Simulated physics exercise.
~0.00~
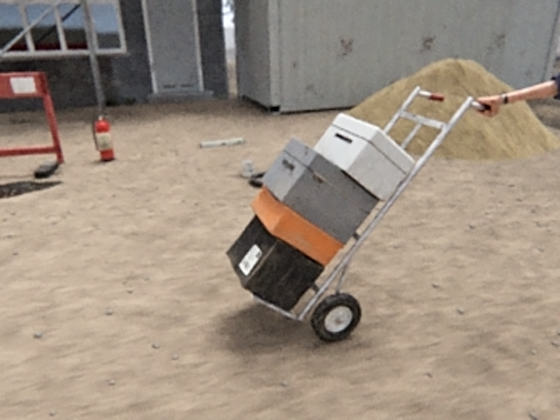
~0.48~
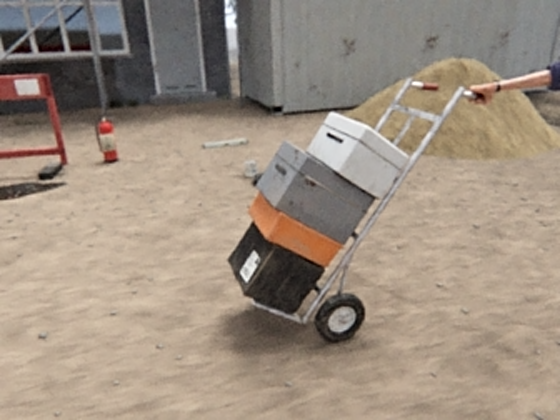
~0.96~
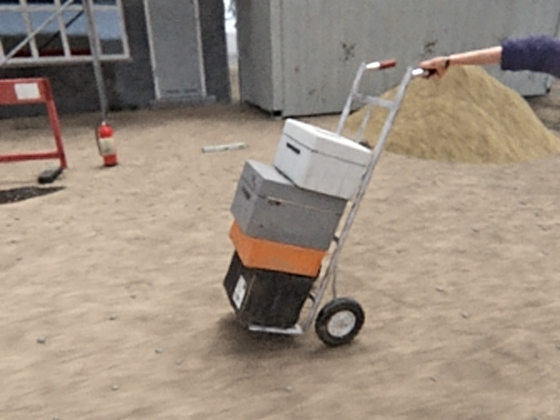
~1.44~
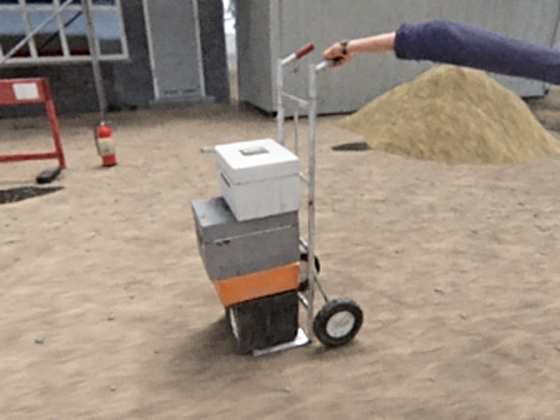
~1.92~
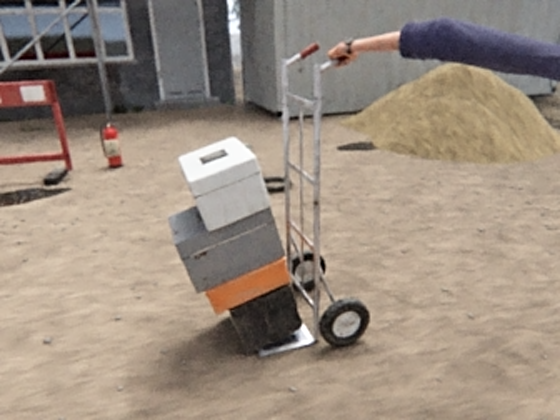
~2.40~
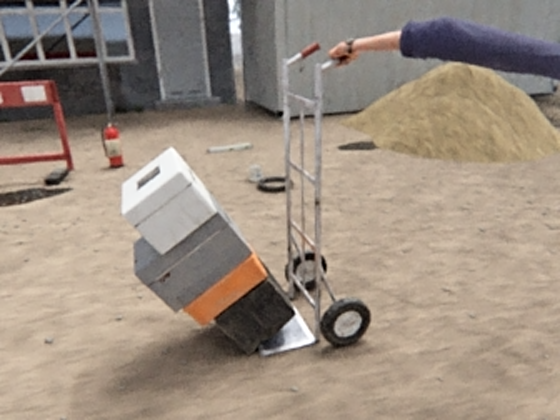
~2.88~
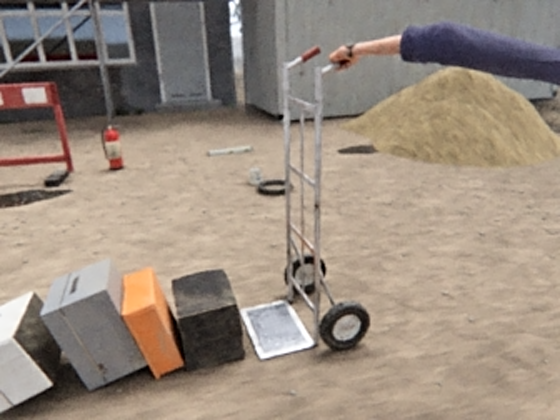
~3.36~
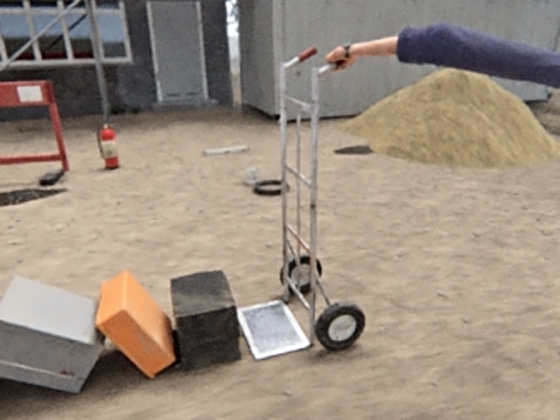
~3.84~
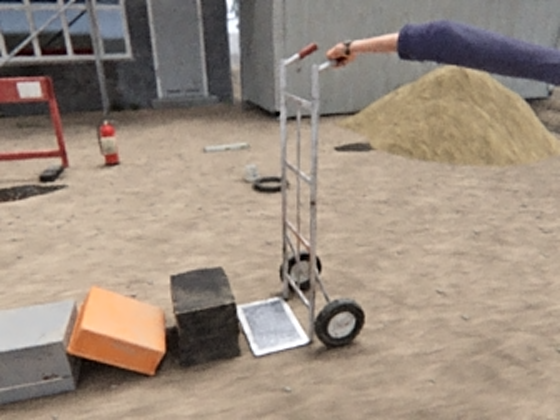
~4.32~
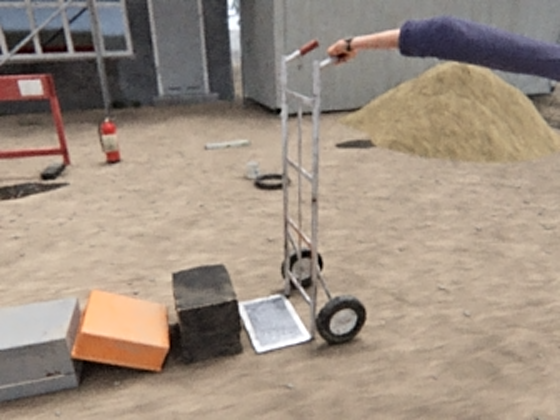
Arm swinging a tilted hand truck upright on dirt, its four stacked boxes toppling left and ending strewn along the ground.
